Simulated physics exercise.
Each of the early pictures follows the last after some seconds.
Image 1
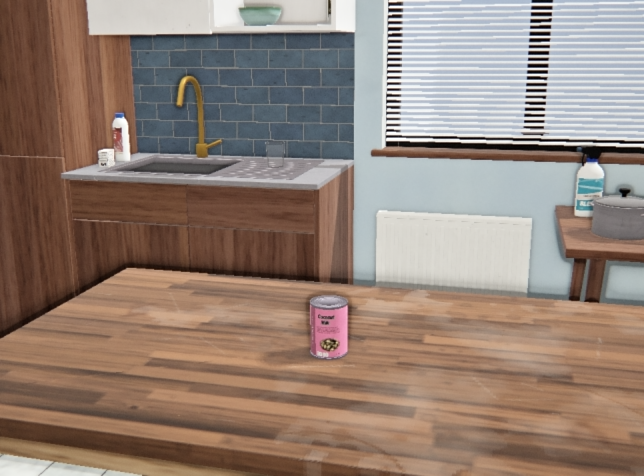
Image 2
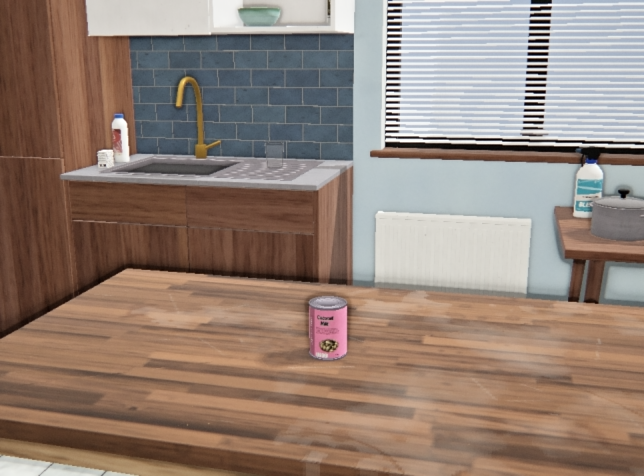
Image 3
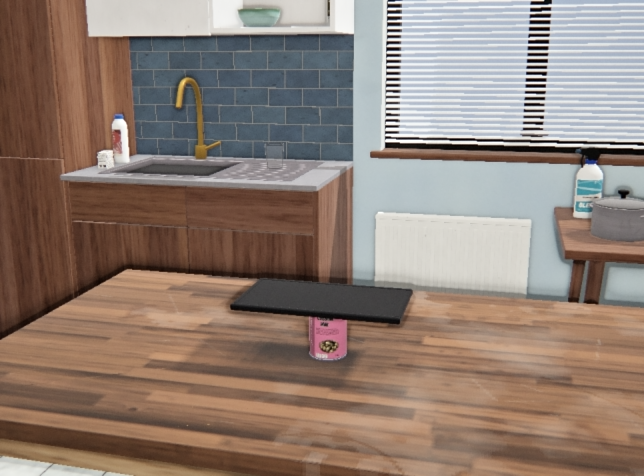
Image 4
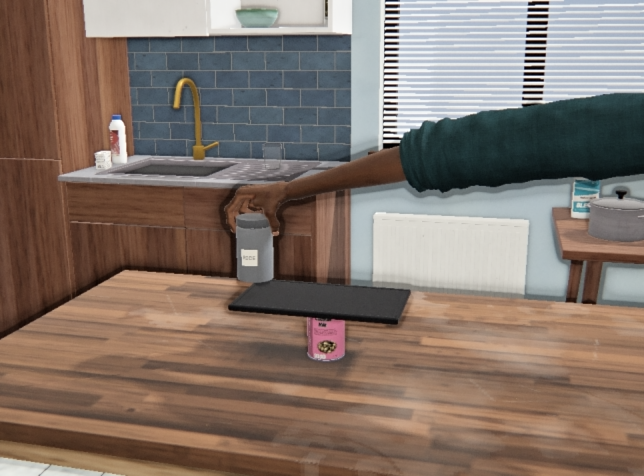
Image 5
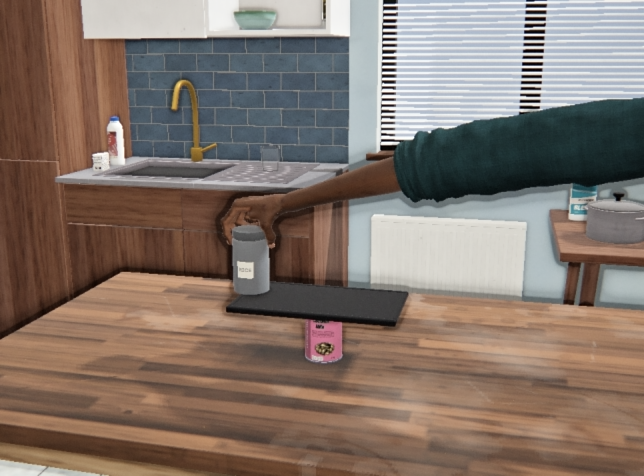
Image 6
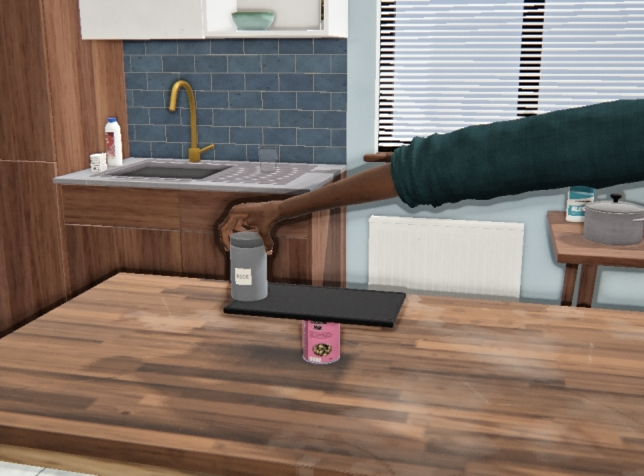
A flat black slab appeared balanced across a pink can on a wooden kitchen table, then a hand in a dark green sleeve lowered a grey jar onto its left end and kept hold.
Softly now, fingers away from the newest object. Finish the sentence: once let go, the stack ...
Once let go, the stack falls apart.
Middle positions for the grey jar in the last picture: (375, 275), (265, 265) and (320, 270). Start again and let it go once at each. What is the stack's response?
First time it falls over, second time it falls over, third time it stays put.
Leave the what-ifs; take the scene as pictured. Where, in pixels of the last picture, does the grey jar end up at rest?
It ends near (194, 333).
Then, 0.30 s later than the last frame, grey jar now fallen; black lid tilted by 41°.
Then, 0.40 s later than the last frame, black lid tilted by 54°.
Then, 0.50 s later than the last frame, black lid tilted by 42°.
When it is over, fallen, grey jar; moved from the start, black lid; pink tin as before. End places, in pixels of the last picture, grey jar near (194, 333). The stack loses its balance.
